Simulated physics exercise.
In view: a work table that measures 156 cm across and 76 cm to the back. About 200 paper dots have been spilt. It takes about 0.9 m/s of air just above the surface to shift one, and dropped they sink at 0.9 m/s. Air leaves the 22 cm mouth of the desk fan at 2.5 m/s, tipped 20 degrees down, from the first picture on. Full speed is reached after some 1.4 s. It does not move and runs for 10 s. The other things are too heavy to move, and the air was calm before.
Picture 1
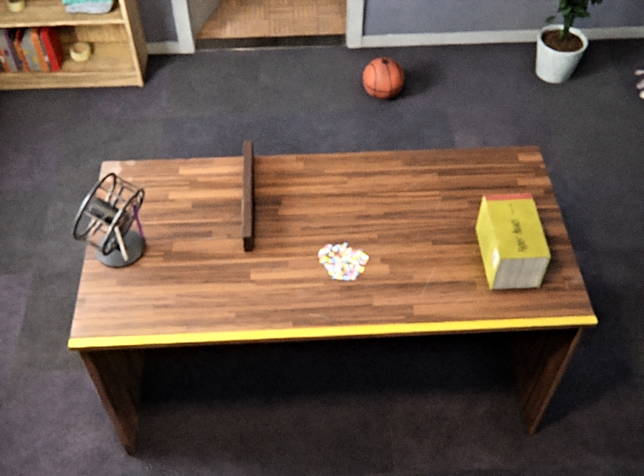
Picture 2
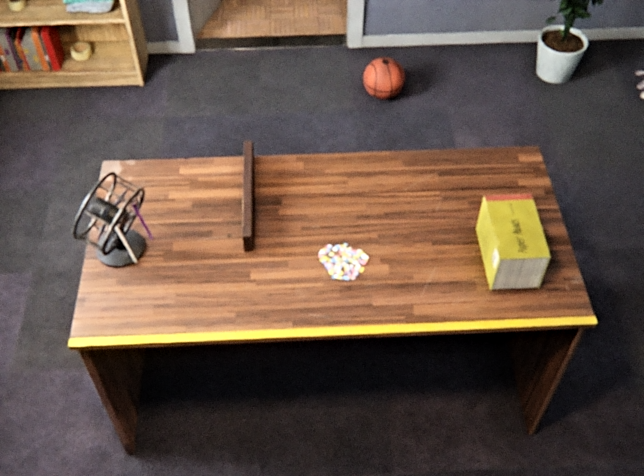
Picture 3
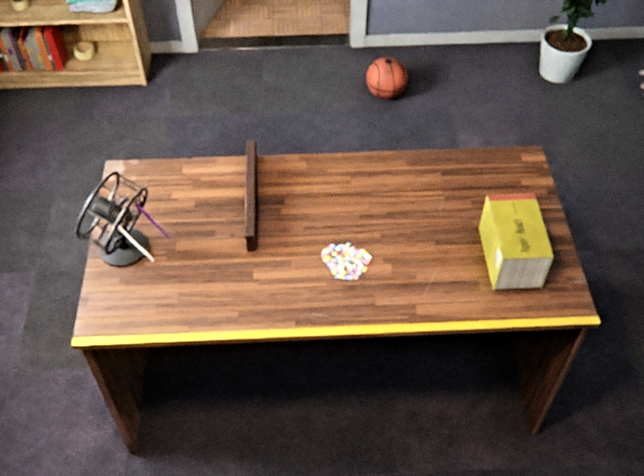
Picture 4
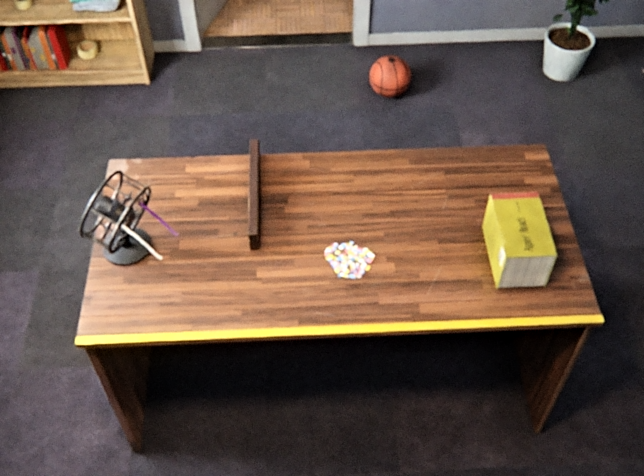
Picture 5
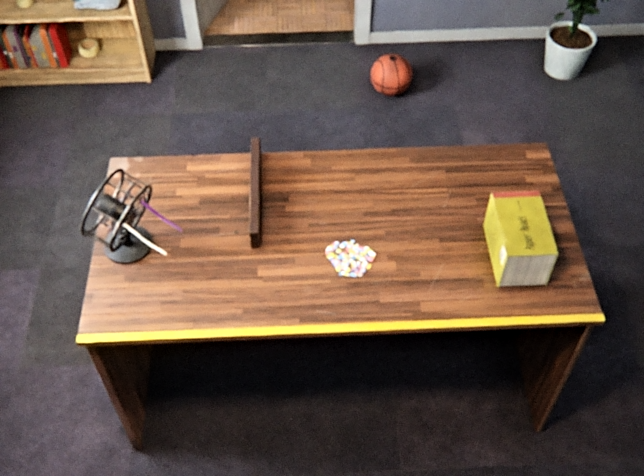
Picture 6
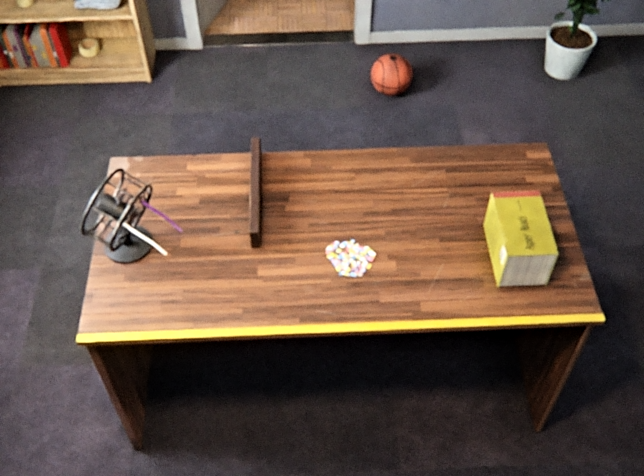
Small desk fan blowing ribbons out toward an upright board on a wooden table, while scattered paper dots beyond it lie still.
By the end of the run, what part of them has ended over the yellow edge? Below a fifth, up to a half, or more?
The share over the yellow edge is under a fifth.
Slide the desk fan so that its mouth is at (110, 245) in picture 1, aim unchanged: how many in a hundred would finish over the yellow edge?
It would be near 0 %.
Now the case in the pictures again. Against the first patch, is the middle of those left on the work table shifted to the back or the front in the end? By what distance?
To the back, by about 20 cm.
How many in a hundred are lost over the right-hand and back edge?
About 1 % right-hand, 1 % back.
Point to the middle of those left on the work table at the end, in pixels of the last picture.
Near (479, 211).
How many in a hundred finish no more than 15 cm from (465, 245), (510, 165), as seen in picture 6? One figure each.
In turn about 40 %, 20 %.
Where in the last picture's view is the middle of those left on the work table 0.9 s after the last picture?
Near (469, 245).
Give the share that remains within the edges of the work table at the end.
Some 100 per cent.
Then, 0.9 s after the last picture, 100 % are on the move or not yet settled, 0 % are over the yellow edge; the middle of those still in play is near (469, 245).
Then, 2.1 s after the last picture, 87 % are on the move or not yet settled, 0 % are over the yellow edge; the middle of those still in play is near (478, 234).
Then, 4.4 s after the last picture, 72 % are on the move or not yet settled, 0 % are over the yellow edge; the middle of those still in play is near (481, 220).
Then, 8.9 s after the last picture, at the end, 0 % are over the yellow edge; the middle of those still in play is near (479, 211).
